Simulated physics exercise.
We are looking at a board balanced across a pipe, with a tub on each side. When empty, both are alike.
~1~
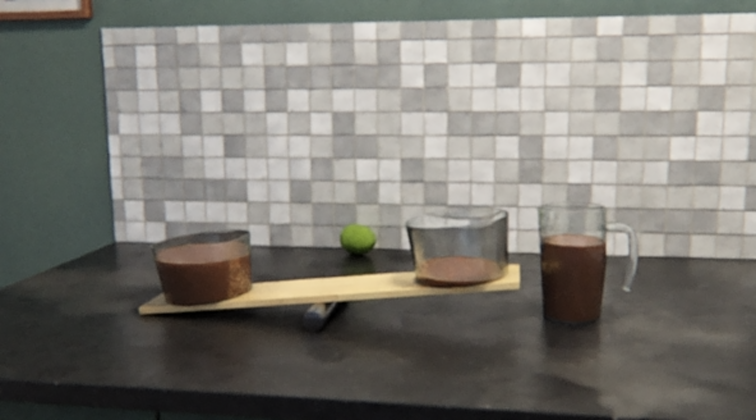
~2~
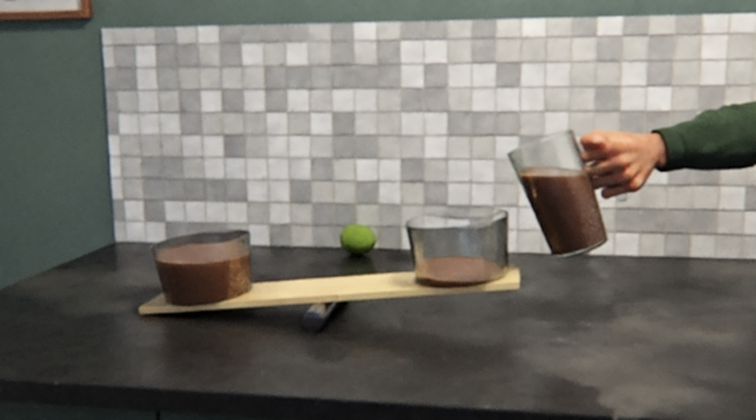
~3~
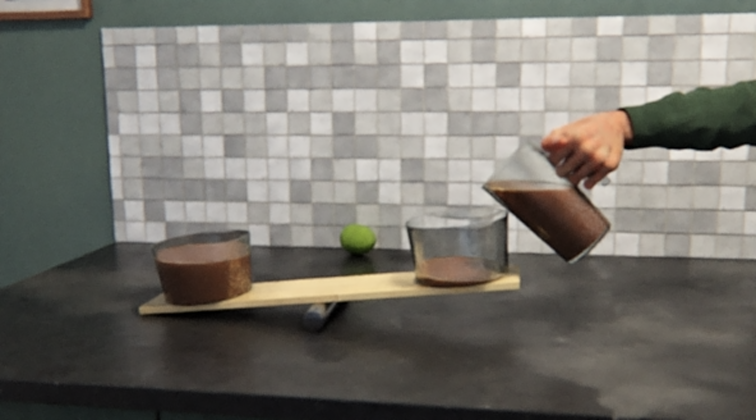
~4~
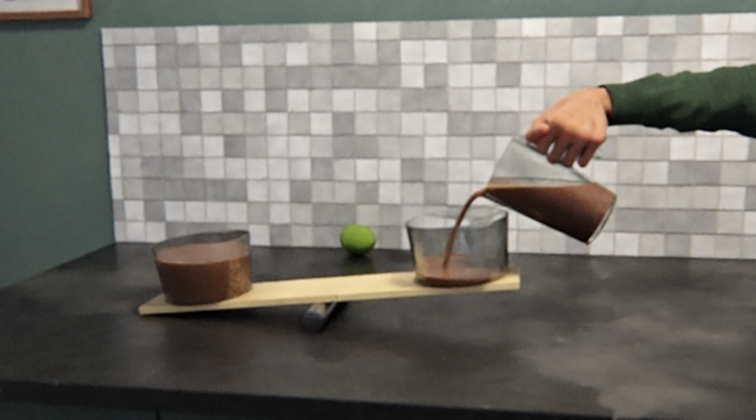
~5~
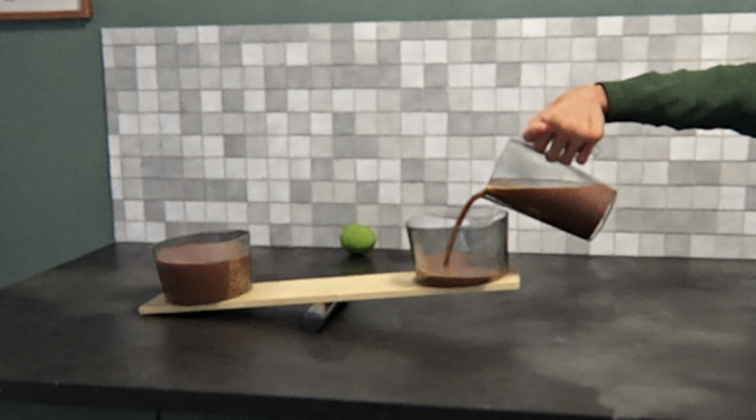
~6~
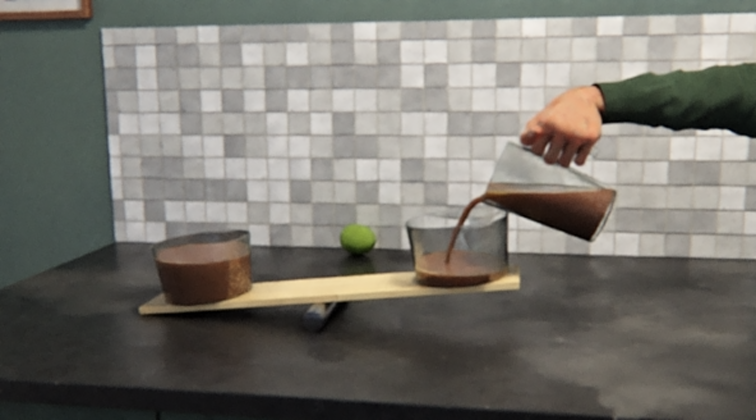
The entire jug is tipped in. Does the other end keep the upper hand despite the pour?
Yes, nothing changes.
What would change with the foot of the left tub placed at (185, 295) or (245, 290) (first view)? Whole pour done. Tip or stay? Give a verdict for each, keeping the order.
In order: Stays put, tilts over.
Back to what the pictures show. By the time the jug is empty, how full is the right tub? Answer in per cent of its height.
About 55%.
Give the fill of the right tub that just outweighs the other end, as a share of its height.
Around 70 per cent, I'd say.
Shortly, the right tub is about a third full; the board leans as before.
Then, the right tub is about half full; the board leans as before.
At the finish, the right tub is about half full; the board leans as before.
